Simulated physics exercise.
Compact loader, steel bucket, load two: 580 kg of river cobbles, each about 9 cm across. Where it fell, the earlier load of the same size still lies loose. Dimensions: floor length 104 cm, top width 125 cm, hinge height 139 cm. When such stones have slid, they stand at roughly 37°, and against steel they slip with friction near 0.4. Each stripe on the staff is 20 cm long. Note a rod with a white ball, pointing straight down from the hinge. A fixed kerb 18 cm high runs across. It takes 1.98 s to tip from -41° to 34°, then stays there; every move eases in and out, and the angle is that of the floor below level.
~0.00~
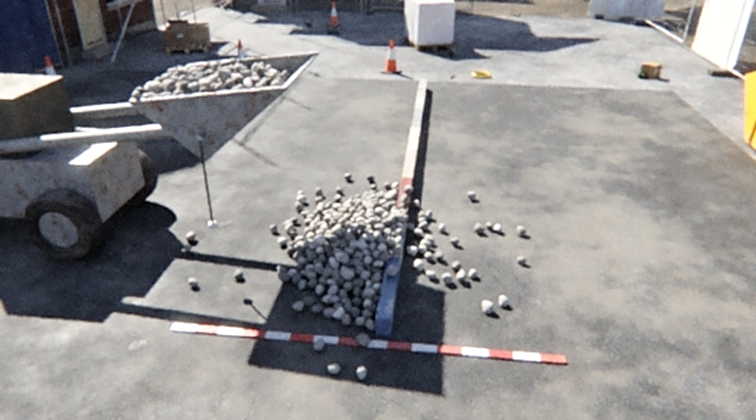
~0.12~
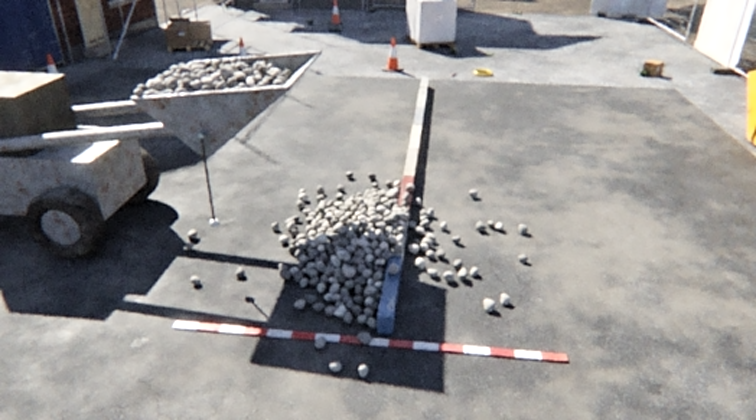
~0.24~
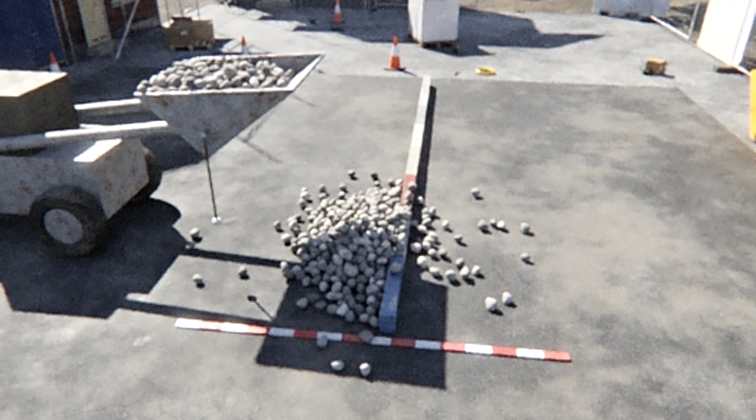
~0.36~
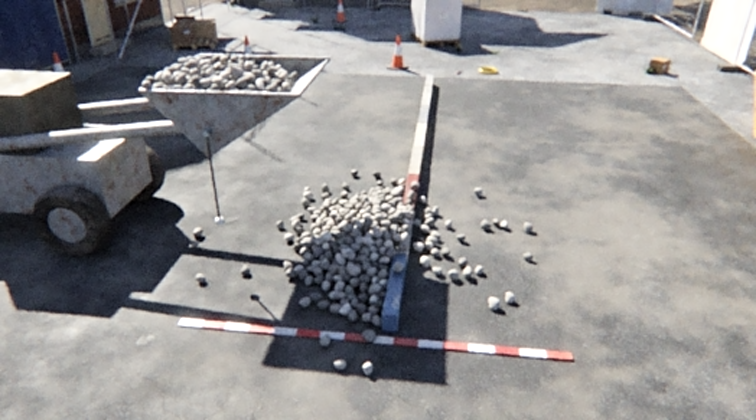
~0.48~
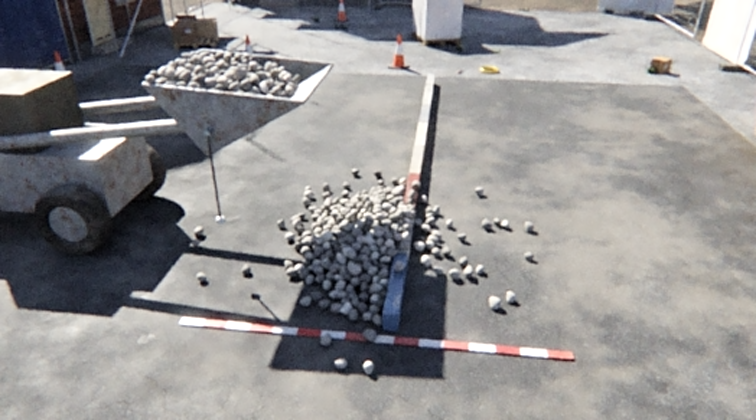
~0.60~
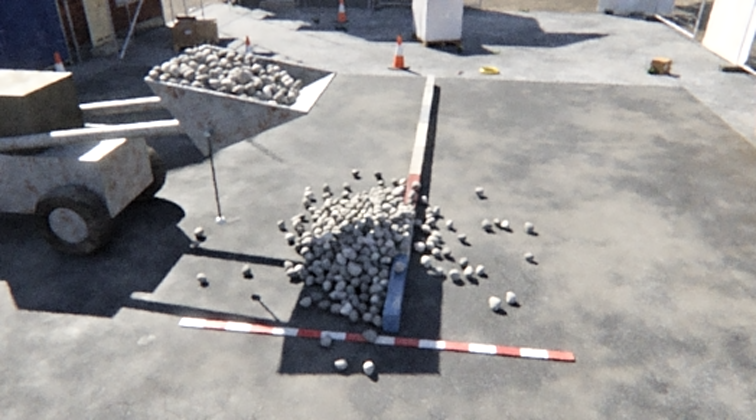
A loader on the left tilts its stone-filled bucket slightly downward near loose stones.
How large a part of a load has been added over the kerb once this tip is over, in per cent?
Around 2 per cent is added.
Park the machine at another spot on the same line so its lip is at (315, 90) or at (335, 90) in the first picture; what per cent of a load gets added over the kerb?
Near 25 per cent from the first place, 45 from the second.
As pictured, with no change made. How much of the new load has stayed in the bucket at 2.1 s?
About 40 percent.
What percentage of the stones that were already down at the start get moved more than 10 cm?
Close to 15 in a hundred of them.
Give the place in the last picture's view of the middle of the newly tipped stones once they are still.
Roughly at pixel (342, 223).
After 1.5 s the floor is at 22°; in per cent of one load, 98 in the bucket, 97 on this side of the kerb, 6 over the kerb; the foremost stones are at (504, 240).
After 2.1 s the floor is at 34°; in per cent of one load, 38 in the bucket, 157 on this side of the kerb, 6 over the kerb; the foremost stones are at (504, 240).
After 2.4 s the floor is at 34°; in per cent of one load, 10 in the bucket, 184 on this side of the kerb, 7 over the kerb; the foremost stones are at (504, 240).
After 5.2 s the floor is at 34°; in per cent of one load, 0 in the bucket, 193 on this side of the kerb, 8 over the kerb; the foremost stones are at (512, 254). Net gain over the kerb, 2.
